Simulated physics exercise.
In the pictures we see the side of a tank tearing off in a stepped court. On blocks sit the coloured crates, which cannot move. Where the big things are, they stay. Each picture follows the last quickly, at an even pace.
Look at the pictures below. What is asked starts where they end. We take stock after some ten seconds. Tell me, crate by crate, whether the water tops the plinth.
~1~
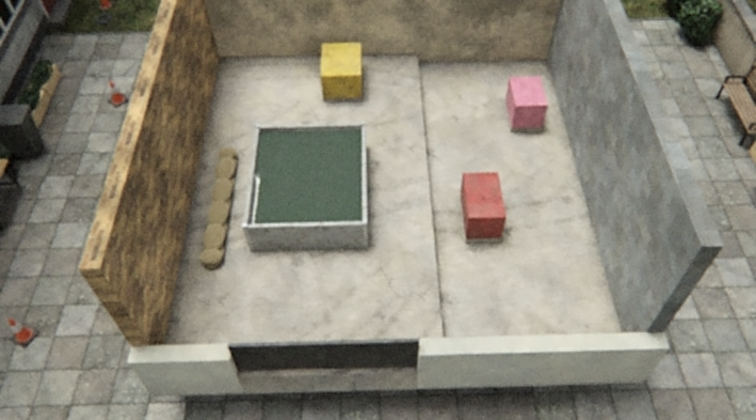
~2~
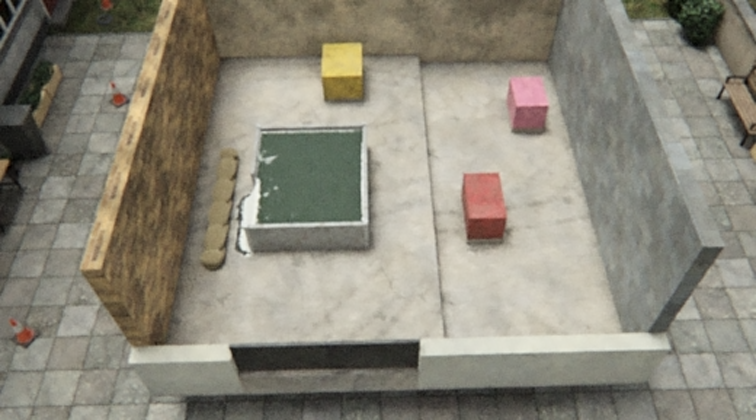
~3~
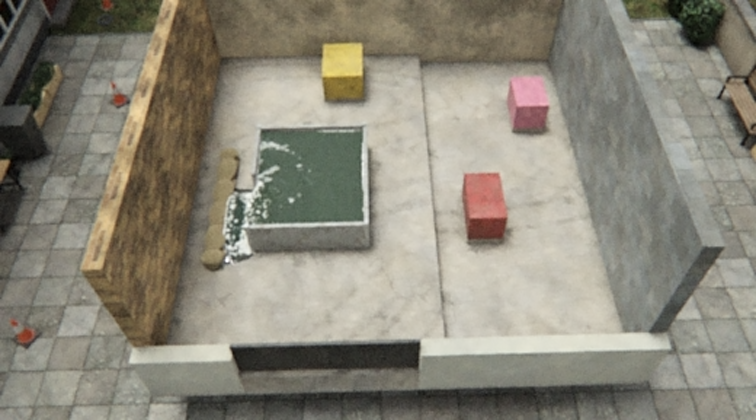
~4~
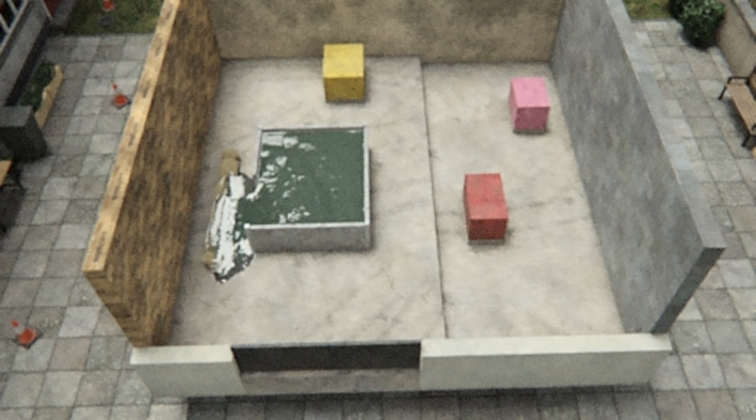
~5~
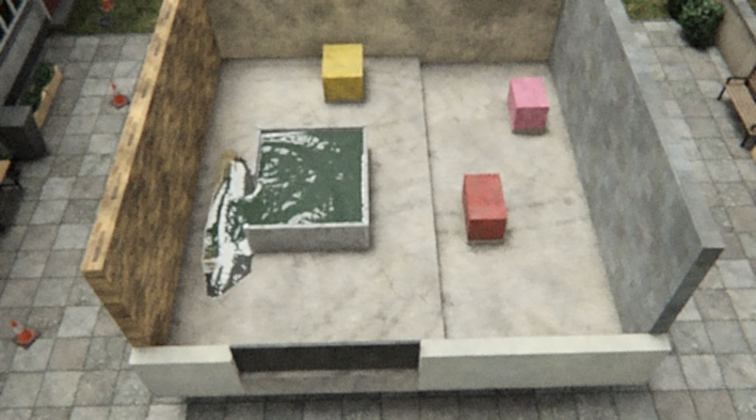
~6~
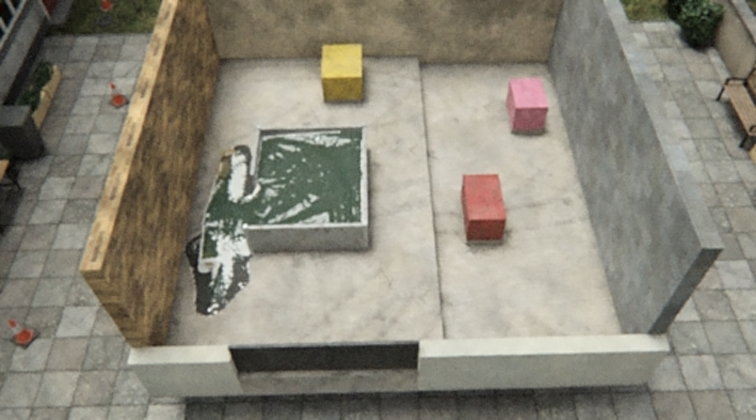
At the end, the pink crate is never reached; the red crate is never reached; the yellow crate is reached.
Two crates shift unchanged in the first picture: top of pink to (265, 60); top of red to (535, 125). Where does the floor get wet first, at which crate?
Pink crate.
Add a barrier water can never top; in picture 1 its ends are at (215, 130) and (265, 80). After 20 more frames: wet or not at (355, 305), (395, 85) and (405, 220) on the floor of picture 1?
Outcome by spot, in order - watered, unwatered, unwatered.
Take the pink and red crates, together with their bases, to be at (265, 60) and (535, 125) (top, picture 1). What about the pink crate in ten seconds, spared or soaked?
I'd say the pink crate gets flooded.
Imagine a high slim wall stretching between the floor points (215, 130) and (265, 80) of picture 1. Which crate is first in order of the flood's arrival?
It's the yellow-painted one.
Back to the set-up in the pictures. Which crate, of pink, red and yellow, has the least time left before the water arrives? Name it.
The one in yellow comes first.
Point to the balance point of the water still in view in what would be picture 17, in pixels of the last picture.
The spot I would choose is (273, 220).
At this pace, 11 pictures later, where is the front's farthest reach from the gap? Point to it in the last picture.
Farthest reach: (292, 60).
A moment on, water covers 15 % of the floor; the pink crate not reached, the red crate not reached, the yellow crate not reached.
Next, water covers 25 % of the floor; the pink crate not reached, the red crate not reached, the yellow crate water round its plinth.
Then, water covers 35 % of the floor; the pink crate not reached, the red crate not reached, the yellow crate water round its plinth.
Later, water covers 60 % of the floor; the pink crate not reached, the red crate water round its plinth, the yellow crate water round its plinth.
In the end, water covers 75 % of the floor; the pink crate stayed above the water, the red crate stayed above the water, the yellow crate was topped.
